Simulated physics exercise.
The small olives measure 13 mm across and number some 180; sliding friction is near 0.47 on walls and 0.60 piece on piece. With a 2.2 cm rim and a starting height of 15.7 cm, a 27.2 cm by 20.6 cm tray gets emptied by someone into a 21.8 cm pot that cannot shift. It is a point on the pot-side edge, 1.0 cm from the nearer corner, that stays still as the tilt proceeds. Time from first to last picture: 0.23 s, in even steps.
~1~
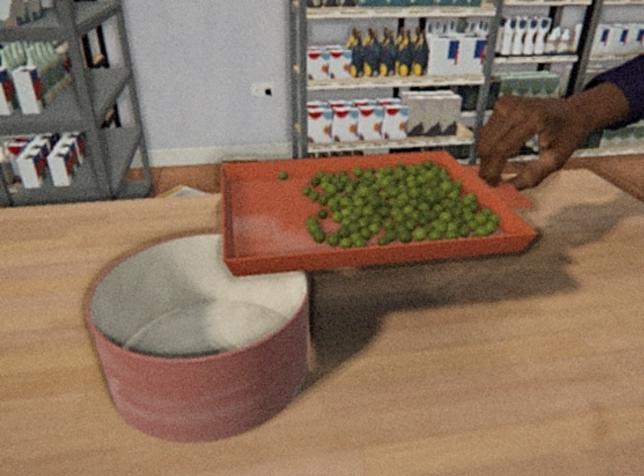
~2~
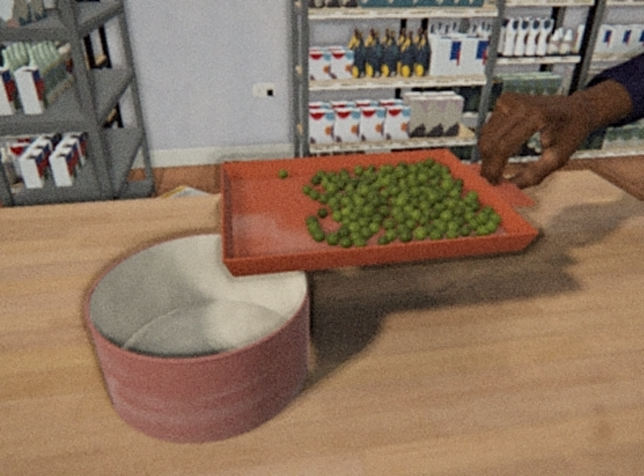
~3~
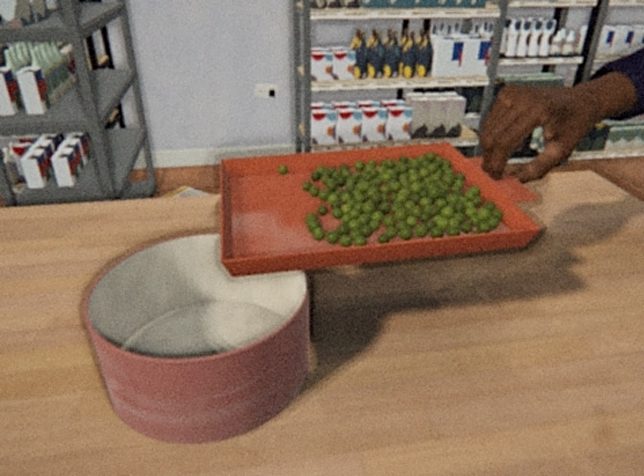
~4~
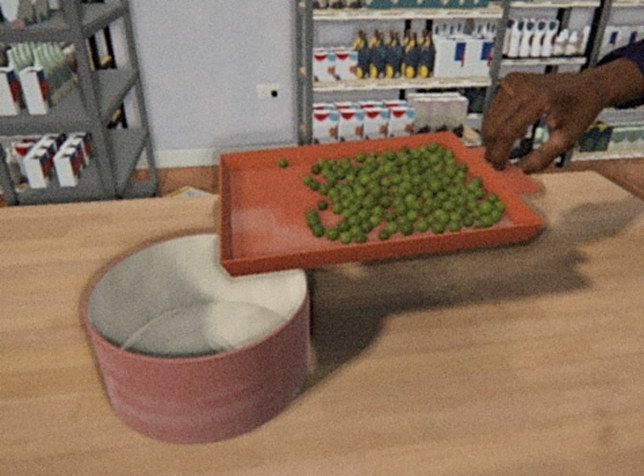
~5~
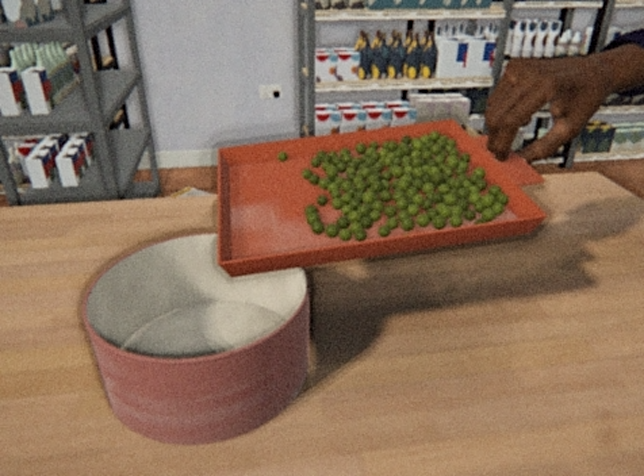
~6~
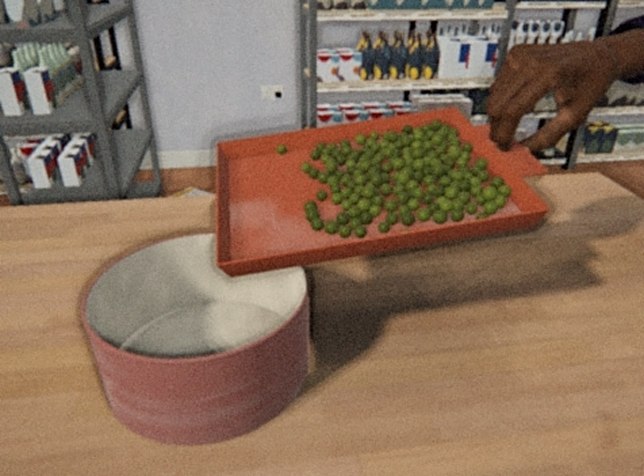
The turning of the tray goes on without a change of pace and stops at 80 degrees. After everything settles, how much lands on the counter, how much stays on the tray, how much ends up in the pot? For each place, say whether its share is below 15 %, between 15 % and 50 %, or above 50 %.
Counter: Above 50 %; left on the tray: Below 15 %; pot: Between 15 % and 50 %.
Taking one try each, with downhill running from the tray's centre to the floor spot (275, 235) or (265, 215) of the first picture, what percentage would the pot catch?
Around 90 % for the first direction, around 70 % for the second.
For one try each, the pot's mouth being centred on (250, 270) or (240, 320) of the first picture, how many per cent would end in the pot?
0 and 90 %.
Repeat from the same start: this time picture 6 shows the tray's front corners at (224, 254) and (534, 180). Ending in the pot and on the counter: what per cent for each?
You'd end with pot at 70 and counter at 25.
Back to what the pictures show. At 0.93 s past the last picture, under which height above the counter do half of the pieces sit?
Around 24 cm up.
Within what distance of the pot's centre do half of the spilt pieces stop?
About 18 cm from the centre.
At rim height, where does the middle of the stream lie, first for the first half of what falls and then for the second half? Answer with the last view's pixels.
I'd mark about (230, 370) for the first half, then (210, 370) for the second.
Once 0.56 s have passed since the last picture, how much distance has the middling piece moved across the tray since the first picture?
I'd say close to 9 centimetres.
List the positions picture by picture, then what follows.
Tray tilt 0 degrees, front corners at (233, 255) and (526, 230); middle of the pieces at (394, 204); pot at (202, 285), in the first picture.
Tray tilt 1 degrees, front corners at (232, 255) and (527, 229); middle of the pieces at (395, 203), in the second picture.
Tray tilt 2 degrees, front corners at (230, 256) and (529, 225); middle of the pieces at (395, 199), in the third picture.
Tray tilt 5 degrees, front corners at (229, 256) and (532, 219), lowest corner left front; middle of the pieces at (396, 192), in the fourth picture.
Tray tilt 7 degrees, front corners at (228, 257) and (534, 212), lowest corner left front; middle of the pieces at (397, 185), in the fifth picture.
Tray tilt 10 degrees, front corners at (226, 257) and (537, 205), lowest corner left front; middle of the pieces at (398, 178); pot at (200, 285), in the sixth picture.
Then, 0.56 s after the last picture, tilt 43 degrees; the tray holds 100 %, the pot 0 %.
Then, 0.93 s after the last picture, tilt 65 degrees; the tray holds 90 %, the pot 5 %.
Then, 1.39 s after the last picture, tilt 80 degrees; the tray holds 65 %, the pot 5 %.
In the end, counter 60 %, tray 5 %, pot 35 %.
